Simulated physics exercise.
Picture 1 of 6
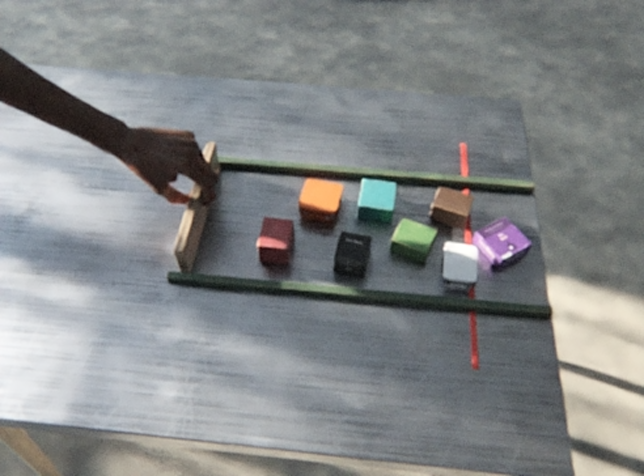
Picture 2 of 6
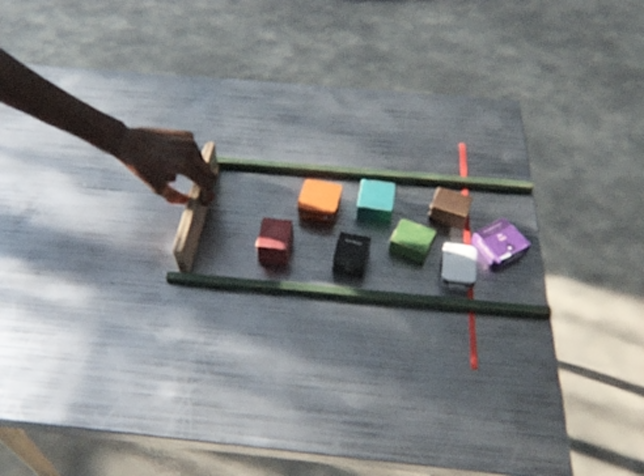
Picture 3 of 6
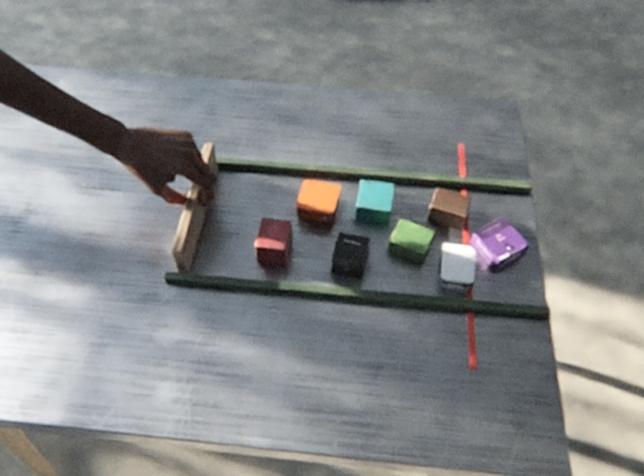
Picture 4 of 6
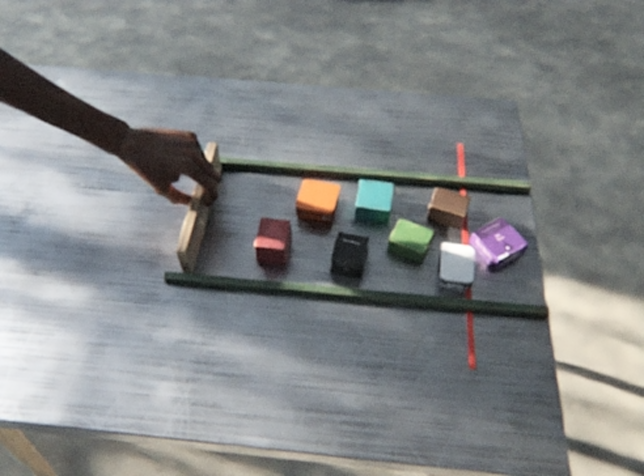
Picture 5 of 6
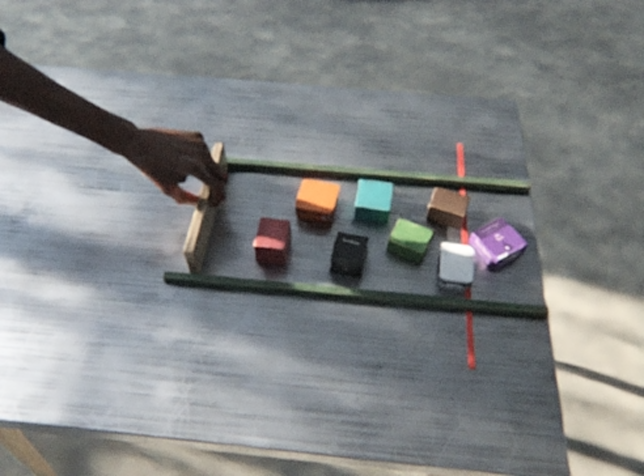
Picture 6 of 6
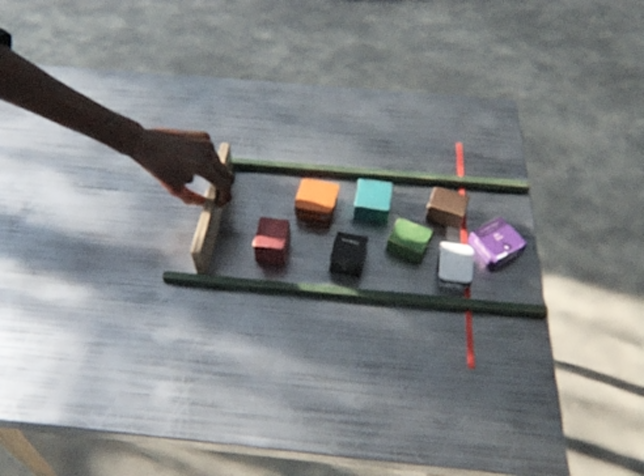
A hand slides a wooden board slightly right toward scattered colourful blocks, which stay still.
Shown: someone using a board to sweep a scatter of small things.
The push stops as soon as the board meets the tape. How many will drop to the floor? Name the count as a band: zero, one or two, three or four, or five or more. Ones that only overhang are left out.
The count falls in the three or four band.
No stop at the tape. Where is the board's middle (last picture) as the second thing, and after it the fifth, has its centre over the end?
First around (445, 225), then around (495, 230).
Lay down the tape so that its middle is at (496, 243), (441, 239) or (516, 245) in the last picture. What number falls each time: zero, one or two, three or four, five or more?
For each place: Five or over; zero; more than four.
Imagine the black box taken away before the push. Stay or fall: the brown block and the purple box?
The brown block is lost; the purple box is lost.
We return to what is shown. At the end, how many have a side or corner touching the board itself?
The figure is 2.
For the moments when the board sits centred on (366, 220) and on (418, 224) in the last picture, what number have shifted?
Counts: 6, 8.
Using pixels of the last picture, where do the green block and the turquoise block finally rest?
The green block at (514, 244), the turquoise block at (519, 212).
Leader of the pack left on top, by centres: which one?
The turquoise block.
A little later, none off yet; purple box at rest near (497, 242); white case at rest near (454, 267); brown block at rest near (447, 208).
Next, none off yet; purple box at rest near (497, 242); white case at rest near (454, 267); brown block moving near (452, 207).
Later still, none off yet; purple box shifted a little near (518, 245); white case shifted about its own width near (503, 277); brown block shifted well along near (512, 210).
When it is over, the number that fall off is three or four; down, brown block, white case and purple box.
